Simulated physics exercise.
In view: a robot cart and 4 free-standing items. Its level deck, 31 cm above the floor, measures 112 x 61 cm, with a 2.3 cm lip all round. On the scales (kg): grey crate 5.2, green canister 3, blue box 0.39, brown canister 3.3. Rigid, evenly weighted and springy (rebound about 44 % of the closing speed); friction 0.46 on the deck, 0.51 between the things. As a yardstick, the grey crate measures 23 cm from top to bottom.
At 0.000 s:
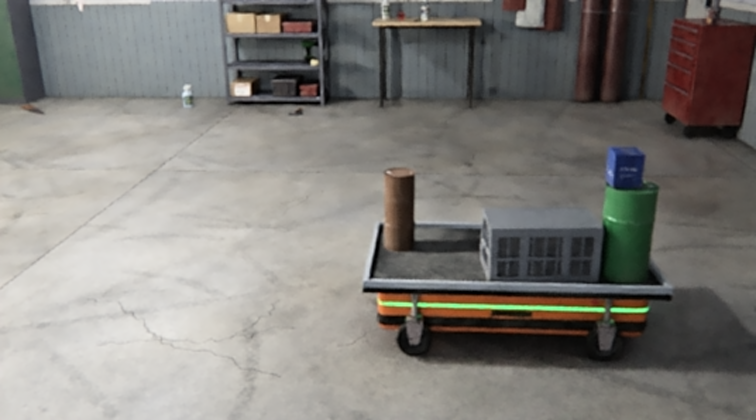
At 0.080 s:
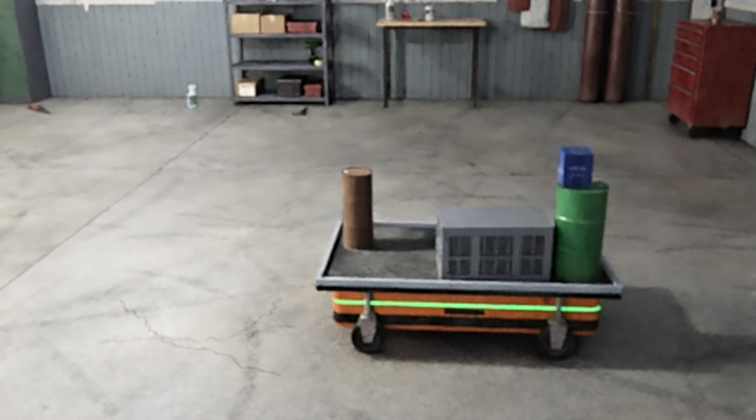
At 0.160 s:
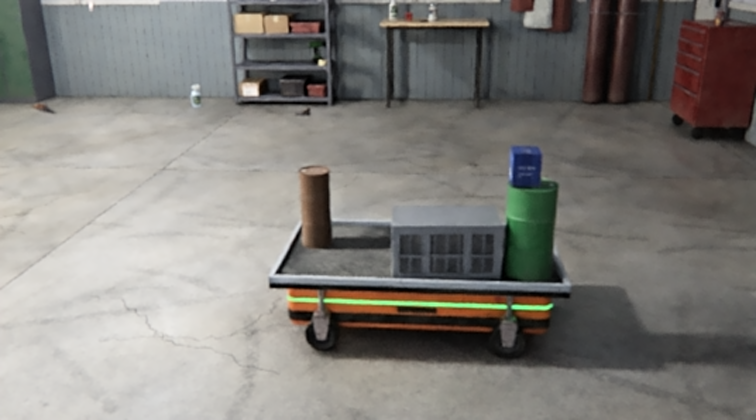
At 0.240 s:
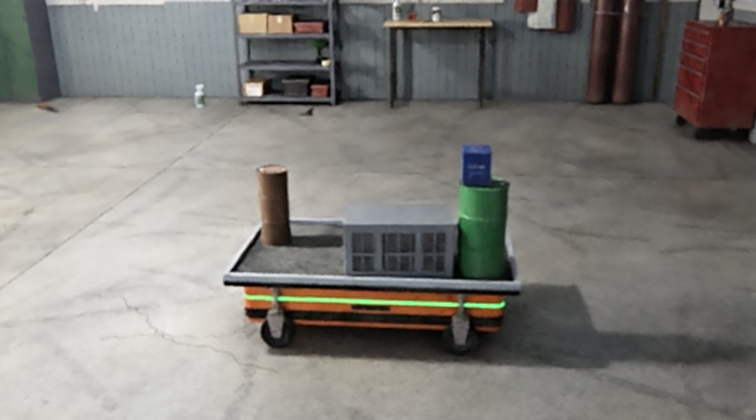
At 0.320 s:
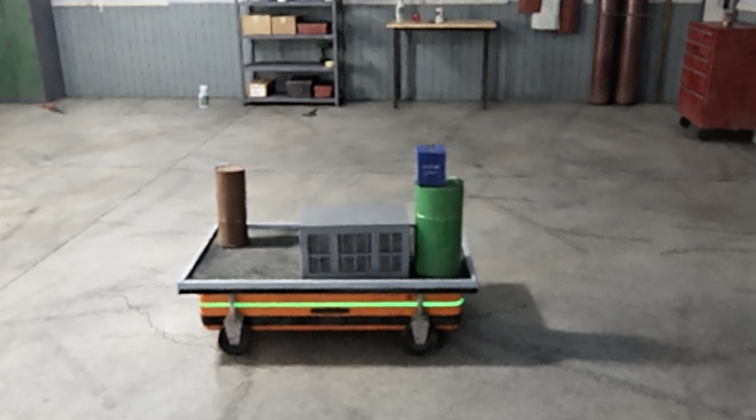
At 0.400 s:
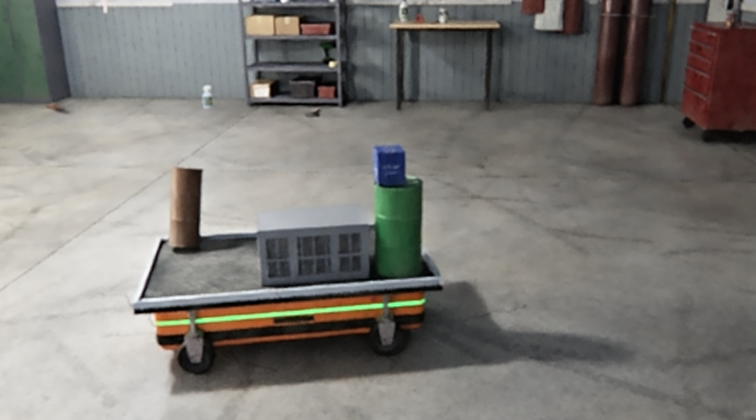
In a garage workshop, an orange cart carrying a brown canister, a grey crate and a green canister topped by a blue box rolls left across the concrete floor, then begins turning as the brown canister leans slightly.
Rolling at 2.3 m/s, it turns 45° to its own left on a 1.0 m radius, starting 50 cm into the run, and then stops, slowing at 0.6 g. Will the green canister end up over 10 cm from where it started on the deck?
The green canister gets shifted.
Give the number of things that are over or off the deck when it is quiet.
3 of them.
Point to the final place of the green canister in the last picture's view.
At about (50, 345).
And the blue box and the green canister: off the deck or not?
The blue box ends off the deck; the green canister ends on the deck.
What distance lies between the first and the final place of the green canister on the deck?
Some 32 cm.
After 0.60 s, 138 cm covered, turned 41°; brown canister now off the deck; green canister slid 2 cm near (299, 237); grey crate slid 14 cm.
After 0.90 s, 194 cm covered, turned 45°; green canister leaning 13° near (149, 276); blue box leaning 13°; grey crate slid 15 cm.
After 1.20 s, 203 cm covered, turned 45°, stopped; green canister leaning 62° near (70, 315); blue box on its side; grey crate slid 24 cm.
After 1.50 s, 203 cm covered, turned 45°, stopped; blue box now off the deck; green canister on its side near (49, 344); grey crate slid 24 cm.
By the end (2.0 s), off the deck, blue box and brown canister; tipped over on the deck, green canister; not toppled but over 10 cm from the start, grey crate. Seen from the same camera at the end, green canister near (50, 345).
